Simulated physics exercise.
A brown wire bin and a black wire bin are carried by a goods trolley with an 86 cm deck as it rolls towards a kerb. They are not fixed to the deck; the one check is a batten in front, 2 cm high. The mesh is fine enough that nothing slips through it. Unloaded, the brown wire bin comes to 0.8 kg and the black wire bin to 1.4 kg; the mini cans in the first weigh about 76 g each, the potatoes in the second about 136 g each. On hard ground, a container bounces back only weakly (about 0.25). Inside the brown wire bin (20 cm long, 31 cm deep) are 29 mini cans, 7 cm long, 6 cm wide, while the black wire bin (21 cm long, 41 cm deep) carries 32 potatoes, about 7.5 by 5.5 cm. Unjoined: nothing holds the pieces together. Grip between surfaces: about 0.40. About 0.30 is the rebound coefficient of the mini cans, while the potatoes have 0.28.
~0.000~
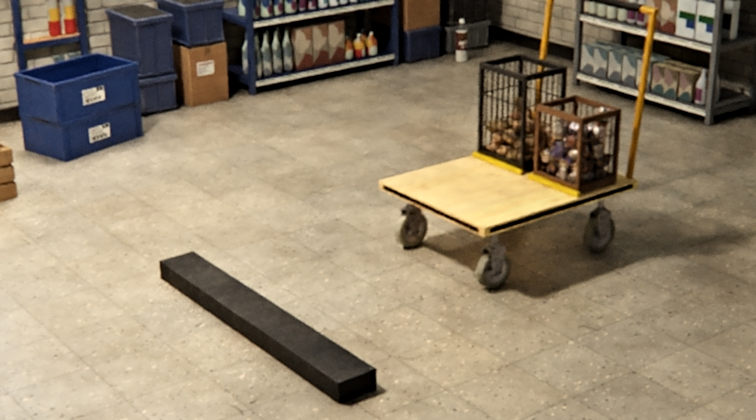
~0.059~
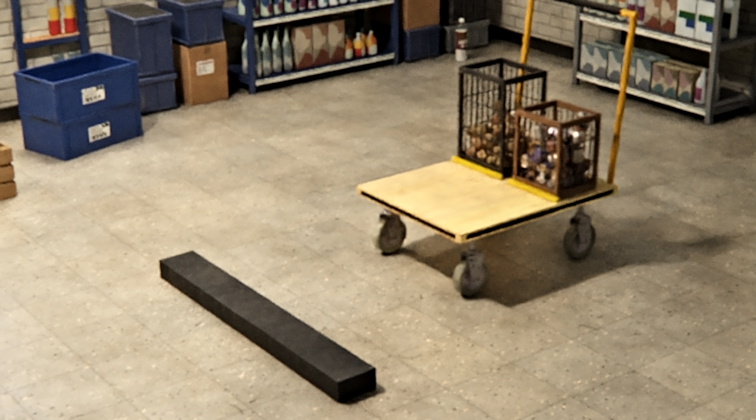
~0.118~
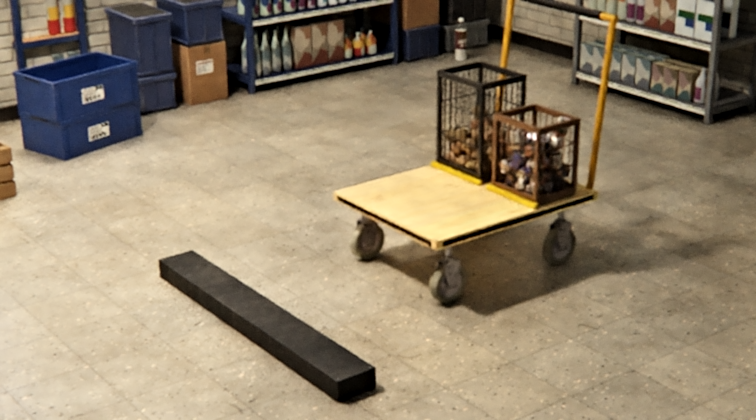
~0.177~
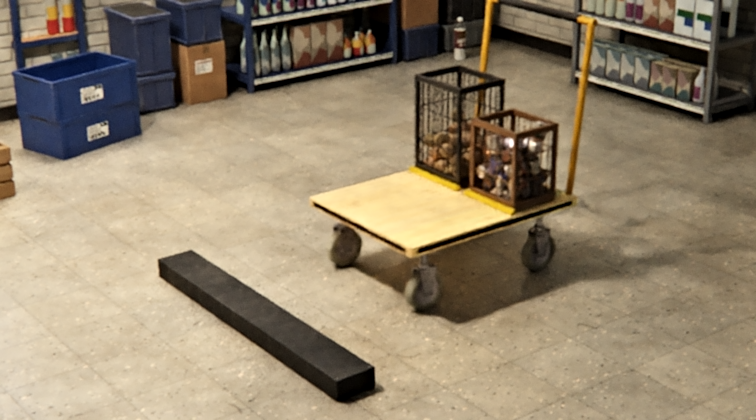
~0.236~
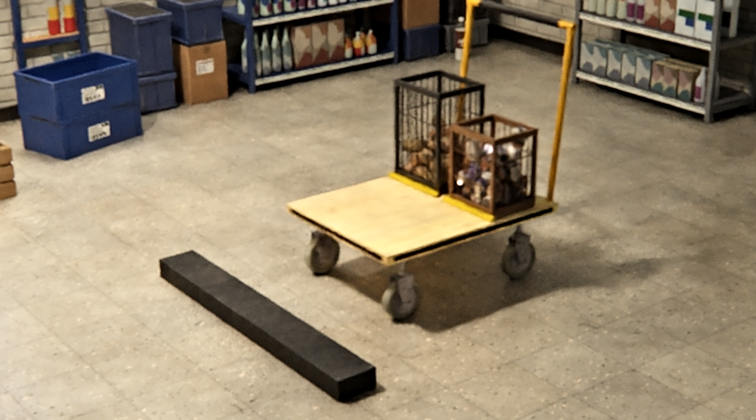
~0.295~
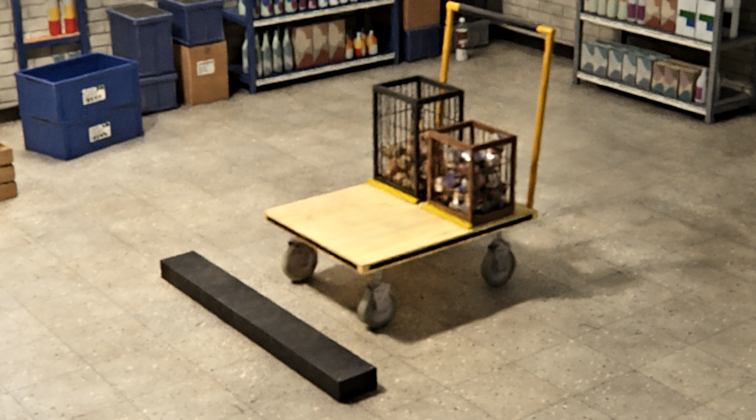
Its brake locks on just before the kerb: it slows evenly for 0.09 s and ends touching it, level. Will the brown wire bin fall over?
When things settle, the brown wire bin is knocked over.
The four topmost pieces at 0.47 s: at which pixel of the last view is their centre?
They are centred near pixel (415, 154).
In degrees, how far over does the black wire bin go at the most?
20 degrees.
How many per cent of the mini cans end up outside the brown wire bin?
I'd say close to 15 per cent, give or take.
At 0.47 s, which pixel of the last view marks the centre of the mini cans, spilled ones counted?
Roughly at (423, 187).
After 0.35 s, it starts to lose speed.
After 0.47 s, the brown wire bin leans 17° with 0 of 29 out and the black wire bin leans 12° with 0 of 32 out.
After 0.65 s, the brown wire bin leans 44° with 0 of 29 out and the black wire bin leans 16° with 0 of 32 out.
After 0.95 s, the brown wire bin is down with 0 of 29 out and the black wire bin is upright with 0 of 32 out.
Outcome (at 1.25 s), the brown wire bin is down with 4 of 29 out and the black wire bin is upright with 0 of 32 out. Greatest lean of the brown wire bin, 95°.
